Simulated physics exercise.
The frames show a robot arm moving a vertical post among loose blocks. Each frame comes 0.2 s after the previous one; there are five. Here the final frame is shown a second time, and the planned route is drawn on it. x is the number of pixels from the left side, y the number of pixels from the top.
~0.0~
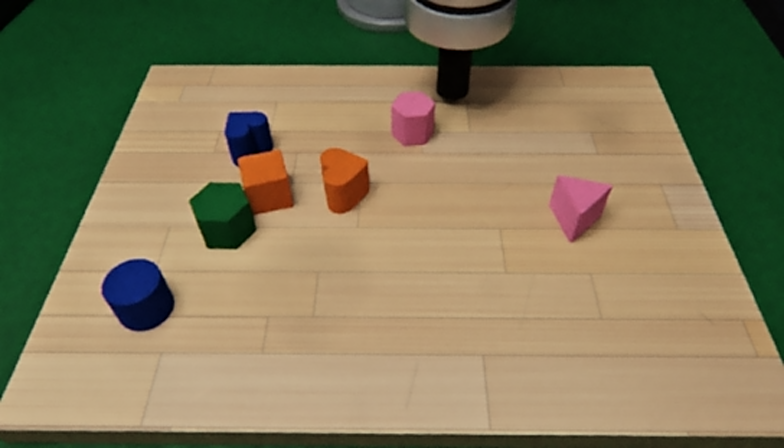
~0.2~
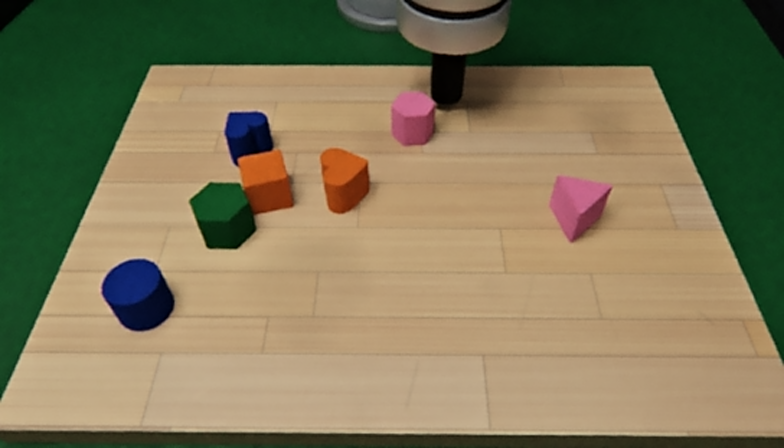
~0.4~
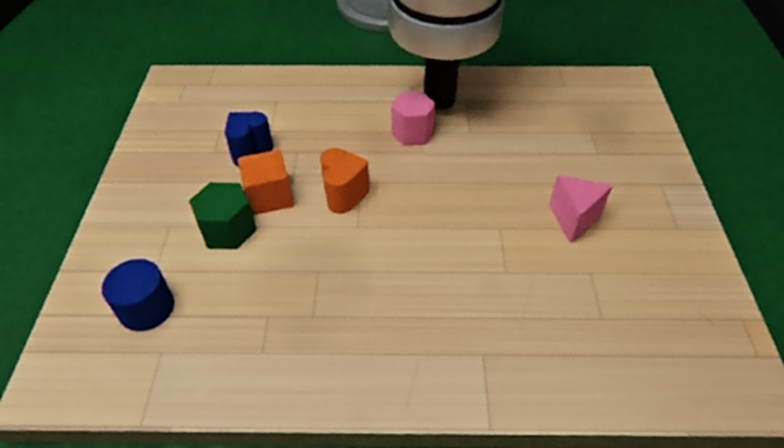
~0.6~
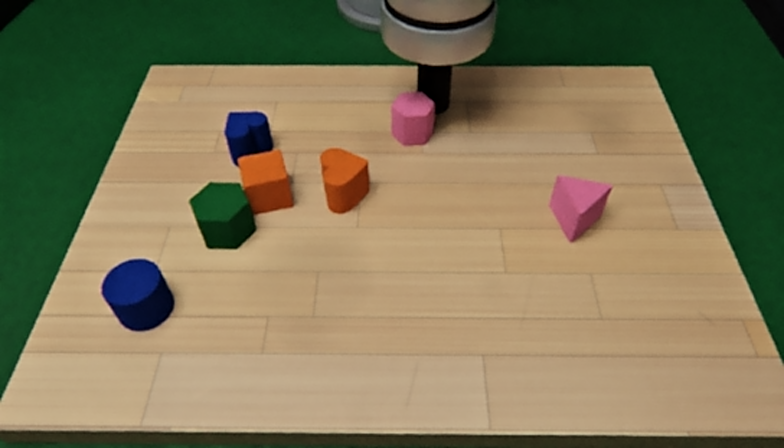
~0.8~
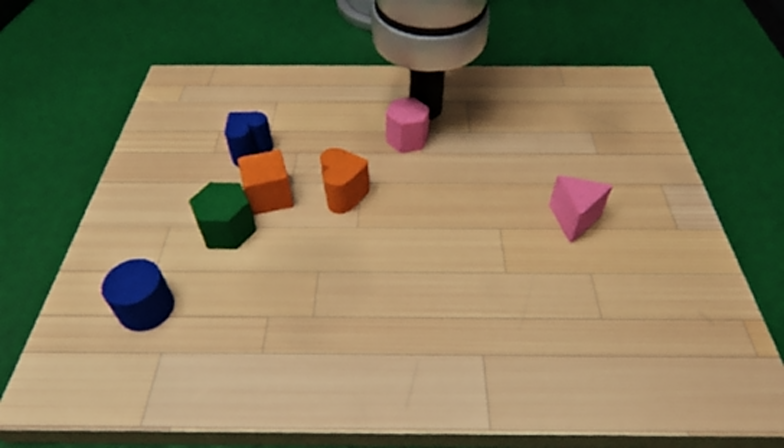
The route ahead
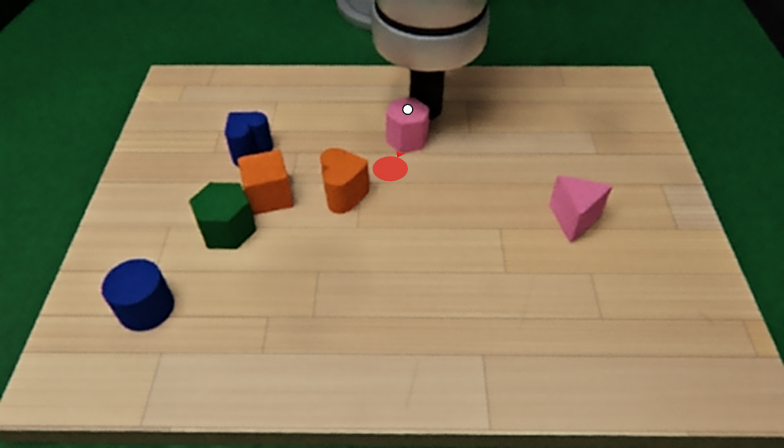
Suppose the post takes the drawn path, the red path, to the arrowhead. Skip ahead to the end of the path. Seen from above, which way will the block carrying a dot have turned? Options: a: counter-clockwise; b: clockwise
Choice a: Counter-clockwise.
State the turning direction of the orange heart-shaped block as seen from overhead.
Verdict: Clockwise.
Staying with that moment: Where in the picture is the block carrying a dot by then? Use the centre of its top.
By then it is at (376, 165).
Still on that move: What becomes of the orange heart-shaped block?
It shifts position.
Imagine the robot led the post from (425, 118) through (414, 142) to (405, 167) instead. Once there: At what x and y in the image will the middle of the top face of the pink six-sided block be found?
So, by the moment the path ends, you'll find the top centre of the pink six-sided block at (377, 157).
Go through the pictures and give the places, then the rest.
In the first frame, lower end of the post at (452, 90), tops of blocks, orange heart-shaped block at (341, 165), pink six-sided block at (413, 103).
In the second frame, post at (446, 95), blocks as before.
In the third frame, post at (440, 100), blocks as before.
In the fourth frame, post at (433, 105), blocks as before.
In the fifth frame, post at (426, 110), orange heart-shaped block at (341, 165), pink six-sided block at (408, 109).
The drawn path runs from (425, 118) directly to (390, 169); the dot is on the pink six-sided block.
The first path, step by step. Halfway along, post at (407, 135); pink six-sided block at (390, 136), turned 15° anticlockwise.
At the end, post at (390, 160); orange heart-shaped block at (333, 173), turned 35° clockwise; pink six-sided block at (376, 165), turned 25° anticlockwise.
